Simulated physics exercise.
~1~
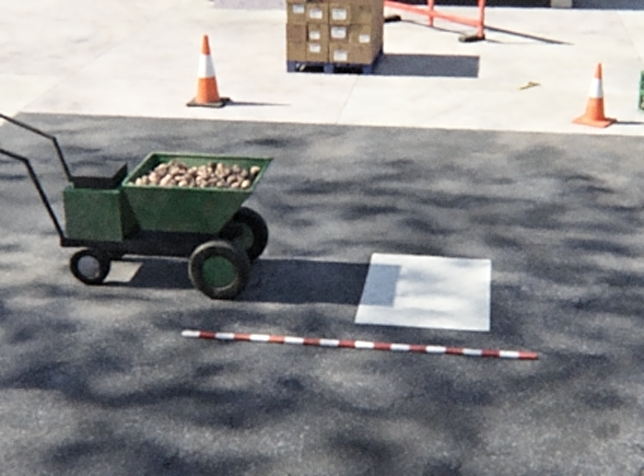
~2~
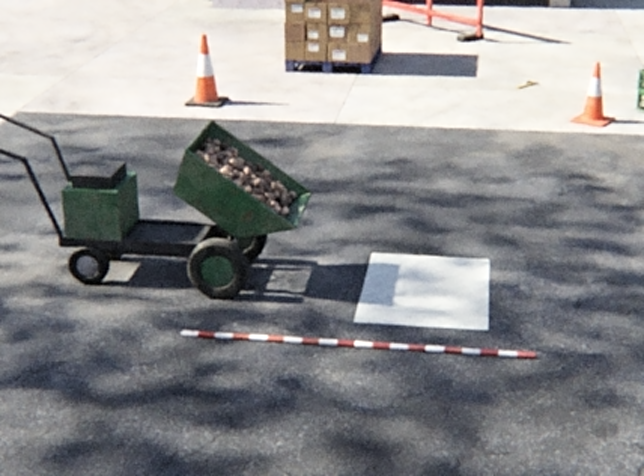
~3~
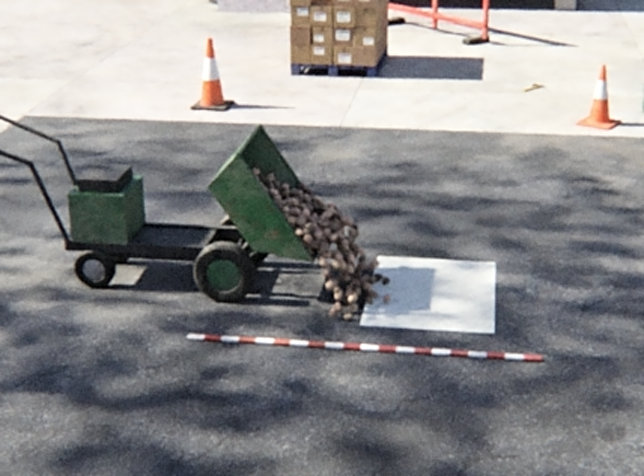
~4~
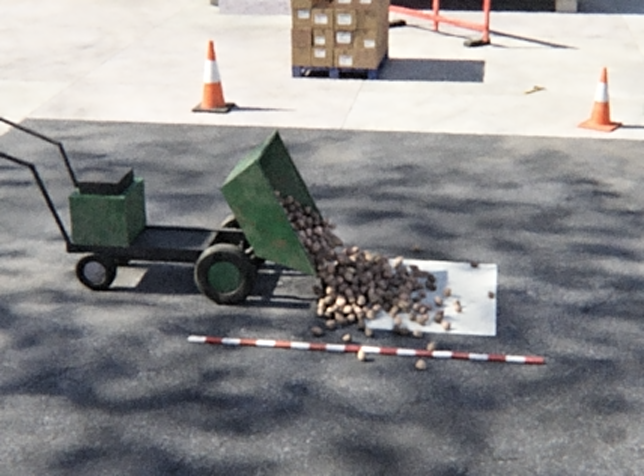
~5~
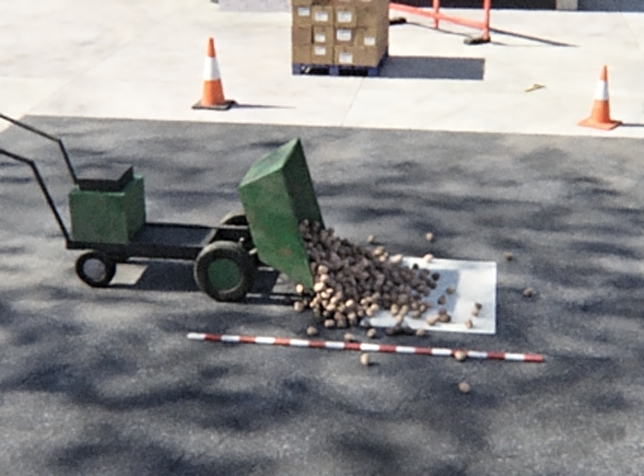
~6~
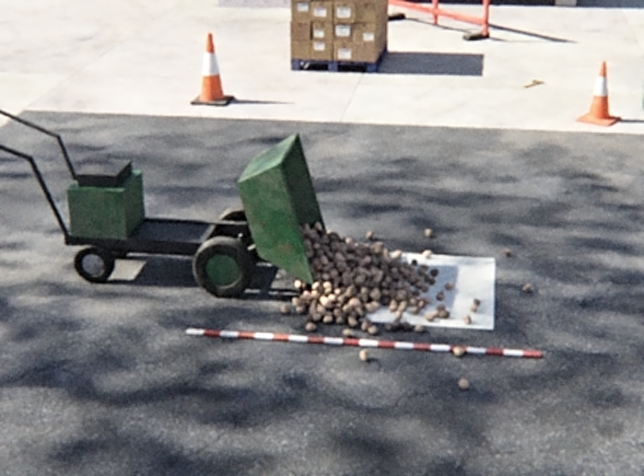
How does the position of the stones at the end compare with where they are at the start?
At the start the stones sit in the level tray of the green barrow. By the end most of them lie lower and further right, heaped on the ground at the tray's lip and partly over the white sheet.
The video shows a green barrow loaded with brown stones tipping its tray steeply to the right, so the stones slide out onto the grey ground and partly over a white sheet, ending in a heap against the raised tray with a few scattered beyond.
